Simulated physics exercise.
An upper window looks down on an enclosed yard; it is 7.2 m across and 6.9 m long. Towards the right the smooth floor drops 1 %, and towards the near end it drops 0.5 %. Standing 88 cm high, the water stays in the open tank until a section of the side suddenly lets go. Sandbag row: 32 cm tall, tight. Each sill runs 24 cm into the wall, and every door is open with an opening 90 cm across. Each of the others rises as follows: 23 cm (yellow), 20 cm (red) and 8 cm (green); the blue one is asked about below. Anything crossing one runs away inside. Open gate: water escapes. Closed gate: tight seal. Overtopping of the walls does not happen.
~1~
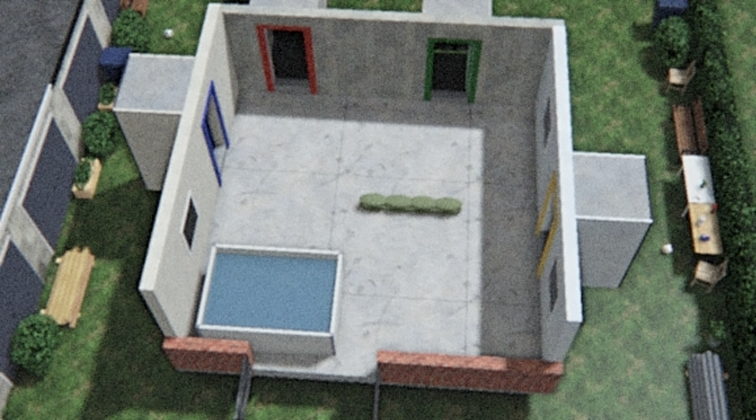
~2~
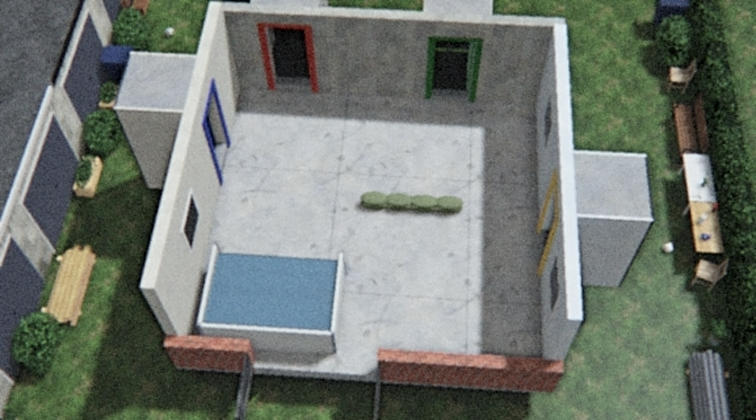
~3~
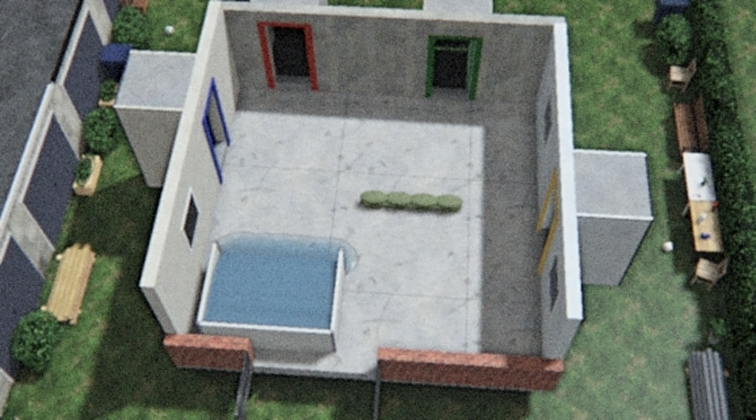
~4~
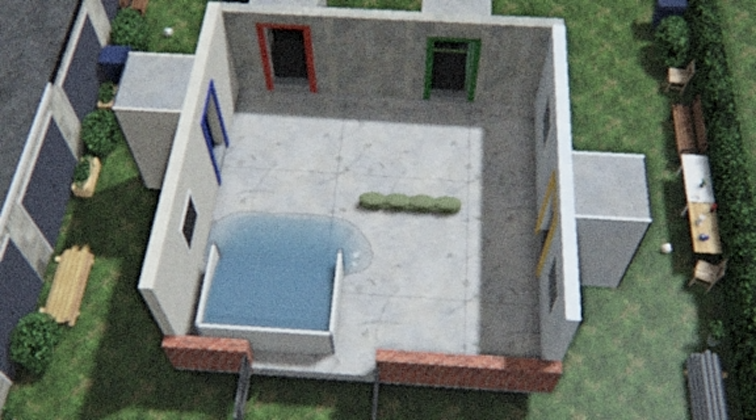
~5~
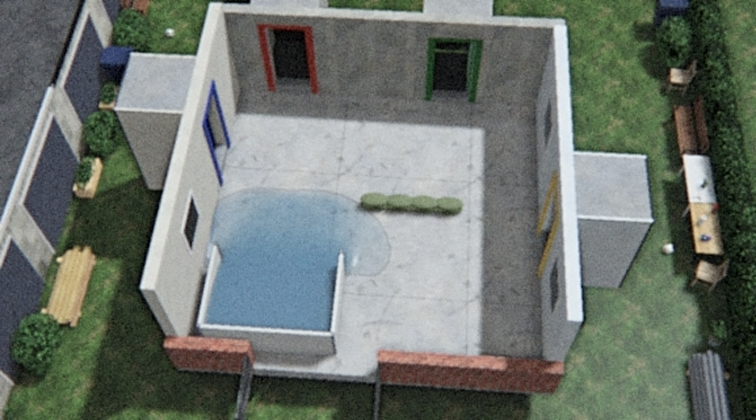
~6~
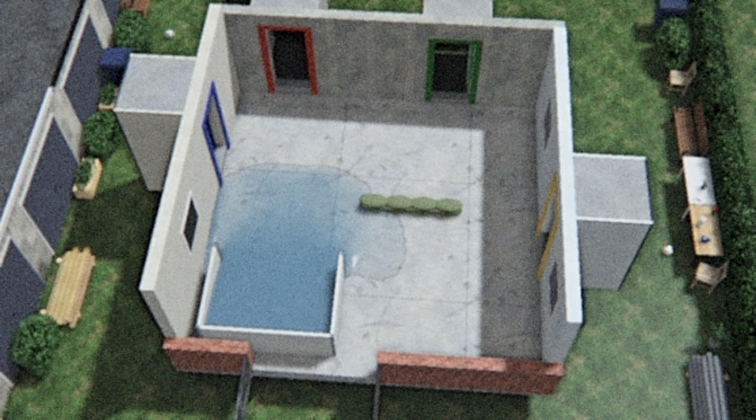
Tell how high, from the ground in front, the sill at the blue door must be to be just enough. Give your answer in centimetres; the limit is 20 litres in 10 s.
It must be about 11 cm high.
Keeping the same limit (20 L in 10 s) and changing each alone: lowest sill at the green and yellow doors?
About 9.0 cm at green and about 11.5 cm at yellow.
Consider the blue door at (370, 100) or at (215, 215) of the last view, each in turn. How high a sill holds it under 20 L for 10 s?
First place around 29 cm, second around 15 cm.
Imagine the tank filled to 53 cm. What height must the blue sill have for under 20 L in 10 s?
5.5 cm.
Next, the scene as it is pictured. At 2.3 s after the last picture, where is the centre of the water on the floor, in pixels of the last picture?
The water's centre is at about (322, 176).
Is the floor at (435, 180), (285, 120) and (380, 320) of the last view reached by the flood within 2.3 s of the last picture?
Listed order - unwetted, soaked through, unwetted.
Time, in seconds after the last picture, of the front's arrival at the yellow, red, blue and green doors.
The yellow door gets it at 1.6 s, the red door at 0.5 s, the blue door at 0.1 s and the green door at 1.3 s.
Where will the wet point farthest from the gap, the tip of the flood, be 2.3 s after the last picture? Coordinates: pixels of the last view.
Lab note: Front tip approx. at (529, 108).
Then, 0.7 s after the last picture water covers 45 % of the floor, deepest (42 cm) near (328, 96); 15 cm at the blue door, 0 litres in over its 22 cm sill.
Then, 2.3 s after the last picture water covers 65 % of the floor, deepest (38 cm) near (306, 95); 12 cm at the blue door, 0 litres in over its 22 cm sill.
Then, 9.3 s after the last picture water covers 95 % of the floor, deepest (24 cm) near (534, 378); 2 cm at the blue door, 0 litres in over its 22 cm sill.
At the blue door as built, the water peaked near 17 cm, 1.1 s after the last picture.
Run again over the same 10 s with other heights there, 29 litres in over 10 cm, 6 litres over 13.5 cm. The limit of 20 litres is kept from about 11 cm up.
